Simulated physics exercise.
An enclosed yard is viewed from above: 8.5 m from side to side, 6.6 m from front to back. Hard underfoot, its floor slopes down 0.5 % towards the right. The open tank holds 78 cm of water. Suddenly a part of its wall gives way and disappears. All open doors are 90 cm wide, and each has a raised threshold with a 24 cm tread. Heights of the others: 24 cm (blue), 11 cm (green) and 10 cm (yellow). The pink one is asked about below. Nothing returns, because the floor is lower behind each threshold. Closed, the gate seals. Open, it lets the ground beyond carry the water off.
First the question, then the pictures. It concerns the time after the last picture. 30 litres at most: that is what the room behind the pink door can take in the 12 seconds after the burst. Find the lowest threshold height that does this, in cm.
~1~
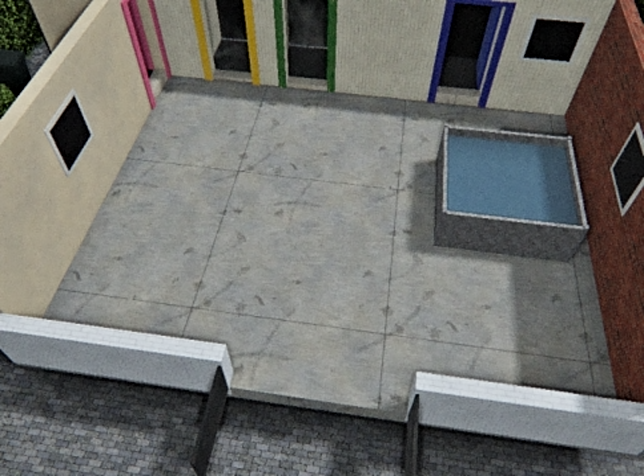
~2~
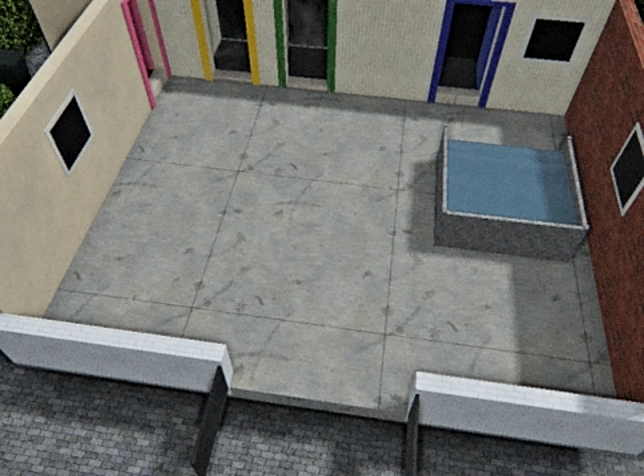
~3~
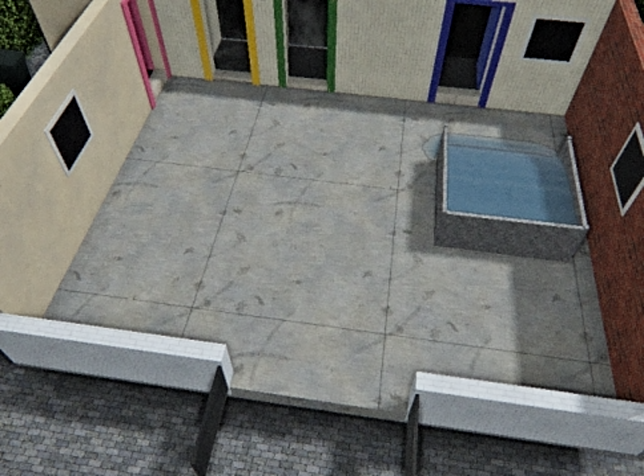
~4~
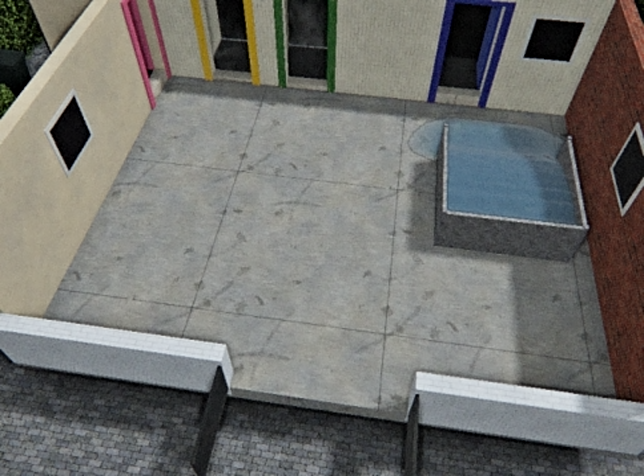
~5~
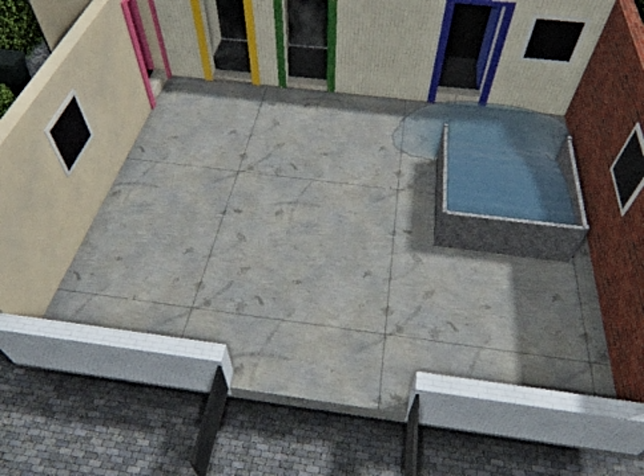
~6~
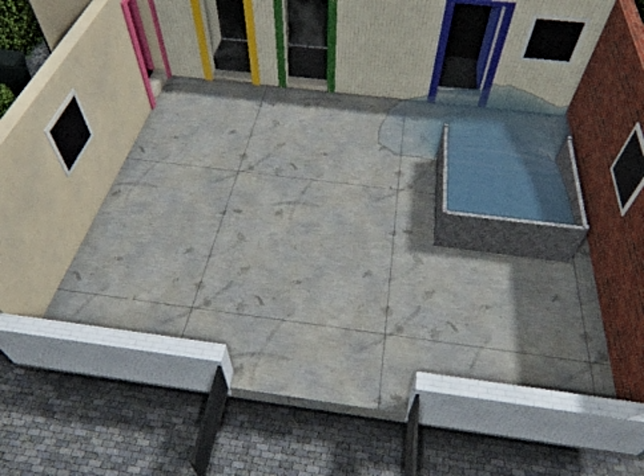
The lowest height is about 14 cm.
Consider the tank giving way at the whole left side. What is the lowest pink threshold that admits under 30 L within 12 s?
At least roughly 25 centimetres tall.
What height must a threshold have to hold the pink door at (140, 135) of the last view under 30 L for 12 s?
You'd want it roughly 10.0 cm high.
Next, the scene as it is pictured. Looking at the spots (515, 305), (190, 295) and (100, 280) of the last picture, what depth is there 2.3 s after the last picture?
I'd read roughly 0, 0 and 0 cm there.
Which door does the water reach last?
Last in order comes the pink door.
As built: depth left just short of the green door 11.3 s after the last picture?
Roughly 5.0 cm deep.
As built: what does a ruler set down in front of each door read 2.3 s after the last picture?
Centimetres: Blue = 27, green = 8, pink = 4, yellow = 5.
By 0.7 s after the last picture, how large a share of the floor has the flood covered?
Some 15 per cent of it.
Then, 0.7 s after the last picture water covers 15 % of the floor, deepest (60 cm) near (564, 119); it has not reached the pink door.
Then, 2.3 s after the last picture water covers 35 % of the floor, deepest (30 cm) near (573, 167); 4 cm at the pink door, 0 litres in over its 24 cm threshold.
Then, 11.3 s after the last picture water covers 100 % of the floor, deepest (8 cm) near (428, 214); 6 cm at the pink door, 0 litres in over its 24 cm threshold.
At the pink door as built, the water peaked near 20 cm, 3.5 s after the last picture.
Run again over the same 12 s with other heights there, 58 litres in over 11.5 cm, 16 litres over 15.5 cm. The limit of 30 litres is kept from about 14 cm up.
